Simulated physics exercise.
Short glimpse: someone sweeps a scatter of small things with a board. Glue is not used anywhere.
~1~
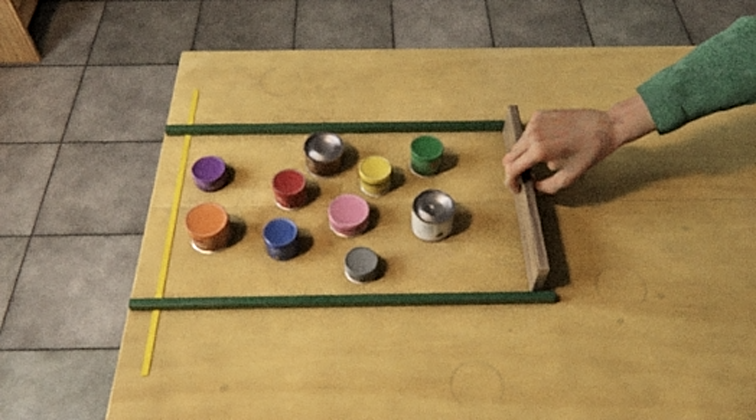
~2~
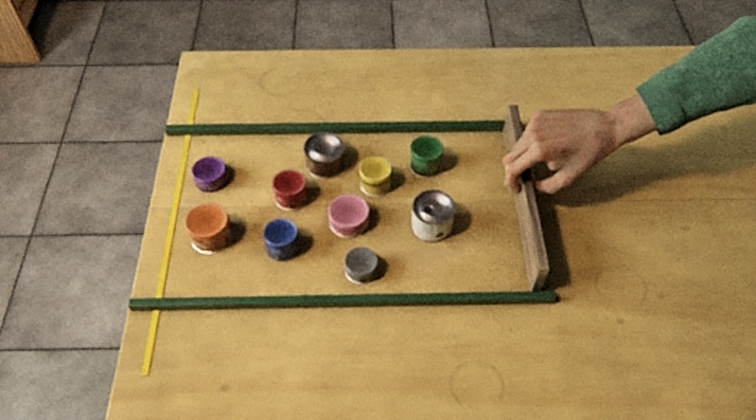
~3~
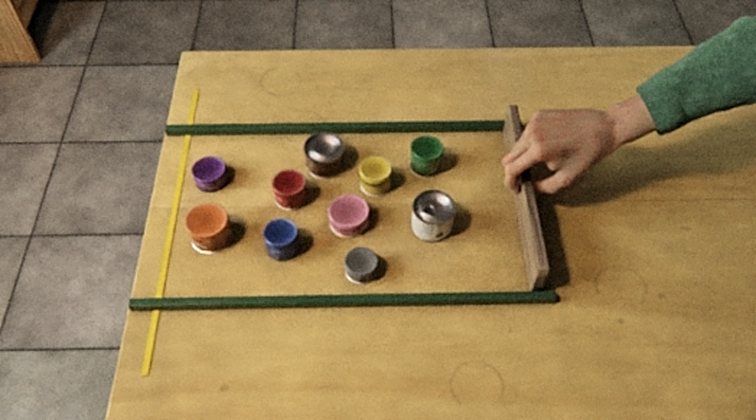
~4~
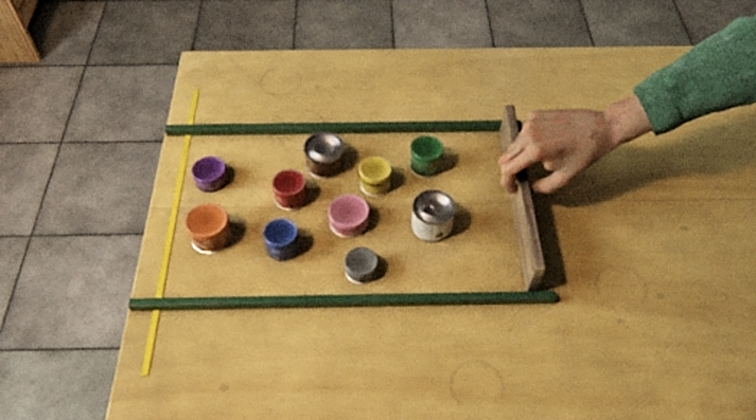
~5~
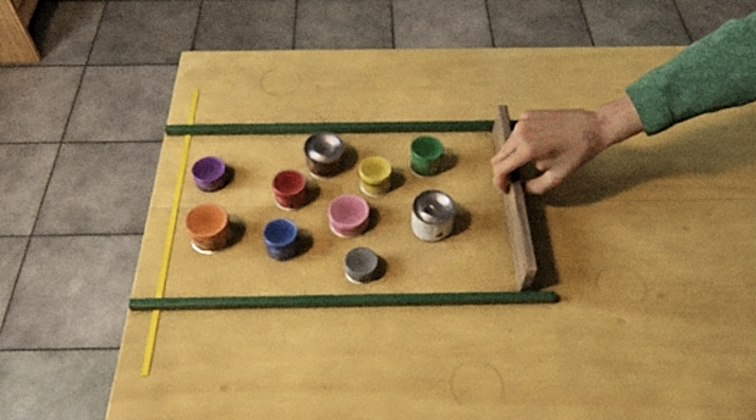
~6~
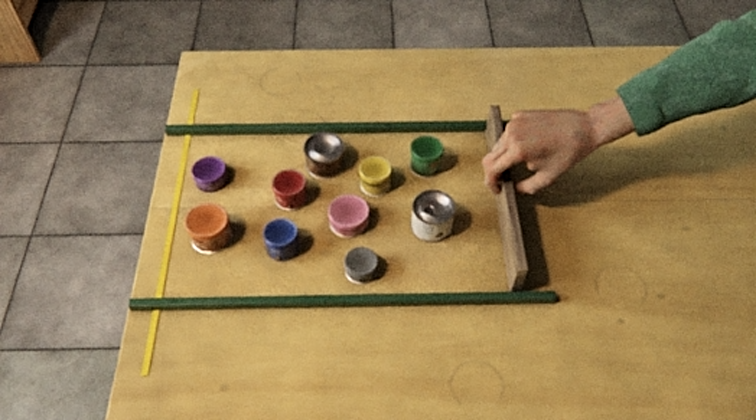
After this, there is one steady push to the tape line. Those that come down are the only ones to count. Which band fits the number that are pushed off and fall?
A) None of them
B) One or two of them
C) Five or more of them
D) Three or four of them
Five or more of them.
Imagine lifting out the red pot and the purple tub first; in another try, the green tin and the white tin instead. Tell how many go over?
3 in the first try, 3 in the second.
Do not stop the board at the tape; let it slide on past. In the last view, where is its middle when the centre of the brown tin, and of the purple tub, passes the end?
The middle is at (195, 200) when it's the brown tin, and at (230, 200) when it's the purple tub.
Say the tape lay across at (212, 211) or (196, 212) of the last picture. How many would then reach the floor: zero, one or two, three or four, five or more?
First spot, one or two; second spot, either three or four.
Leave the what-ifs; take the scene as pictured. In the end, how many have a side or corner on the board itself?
At rest, 5 are in contact.
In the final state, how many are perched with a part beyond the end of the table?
Counting them gives 5.
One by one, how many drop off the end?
Result: A total of 5.
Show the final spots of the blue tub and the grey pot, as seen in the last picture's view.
I'd put one close to (147, 248) and the other close to (143, 279).
Soon after, none off yet; purple tub at rest near (210, 174); orange tin at rest near (209, 229); blue tub at rest near (282, 240).
At rest, the number that fall off is five or more; fallen, pink tin, brown tin, red pot, orange tin and purple tub.
